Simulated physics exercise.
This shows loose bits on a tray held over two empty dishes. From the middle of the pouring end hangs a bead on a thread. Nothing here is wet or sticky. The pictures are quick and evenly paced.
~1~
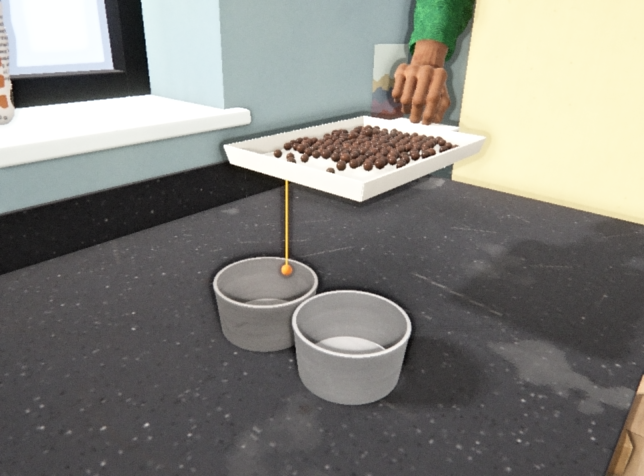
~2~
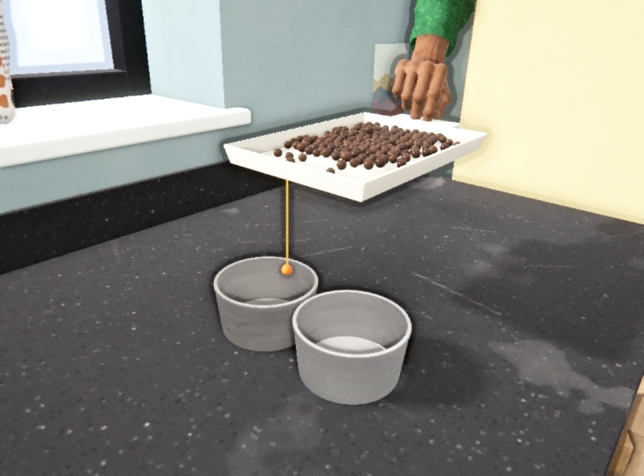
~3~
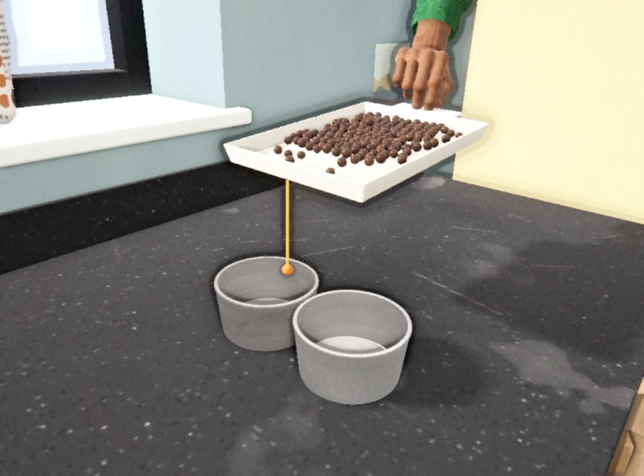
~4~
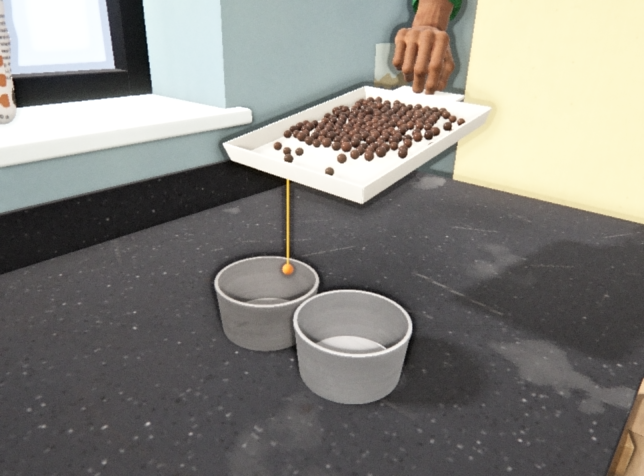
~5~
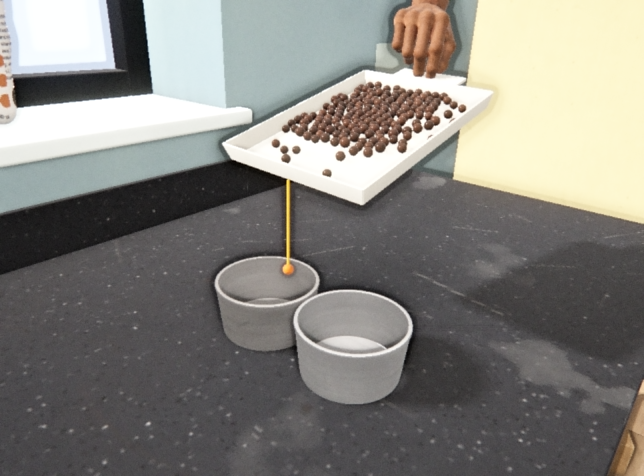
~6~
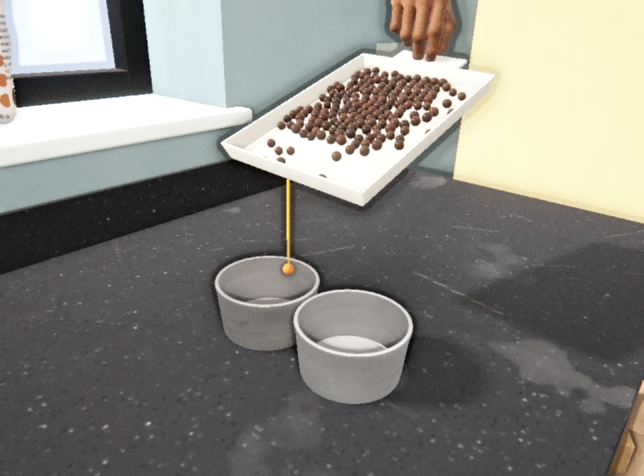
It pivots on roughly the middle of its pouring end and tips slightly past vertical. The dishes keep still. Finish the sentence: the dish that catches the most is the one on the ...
... right.
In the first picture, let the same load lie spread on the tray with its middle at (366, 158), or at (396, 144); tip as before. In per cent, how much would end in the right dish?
Try 1: 30 %; try 2: 40 %.
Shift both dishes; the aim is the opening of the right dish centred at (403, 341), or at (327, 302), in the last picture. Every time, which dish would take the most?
The leftmost dish, then the rightmost dish.
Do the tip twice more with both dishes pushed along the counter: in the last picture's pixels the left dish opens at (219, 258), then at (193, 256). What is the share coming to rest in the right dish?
Close to 30 in a hundred, then close to 30 in a hundred.
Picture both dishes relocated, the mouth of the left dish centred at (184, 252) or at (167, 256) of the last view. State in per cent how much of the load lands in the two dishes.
About 30 in a hundred, then about 30 in a hundred.
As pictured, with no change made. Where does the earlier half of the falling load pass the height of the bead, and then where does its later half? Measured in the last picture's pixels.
Near (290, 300) and later near (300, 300).
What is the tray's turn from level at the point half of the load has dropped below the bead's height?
Around 90° at that moment.
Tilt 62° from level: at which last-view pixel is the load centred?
I'd mark the middle close to (309, 174).
Shortly afterwards, tray tipped steeply; near two thirds on the tray; a little in the right dish; only a few in the left dish; a little outside both; near a quarter in the air.
Next, tray tipped past a quarter turn; a little on the tray; near a third in the right dish; a little in the left dish; near a quarter outside both; near a quarter in the air.
Some moments later, tray tipped past a quarter turn; near half in the right dish; a little in the left dish; near half outside both.
In the end, tray tipped past a quarter turn; near half in the right dish; a little in the left dish; near half outside both.
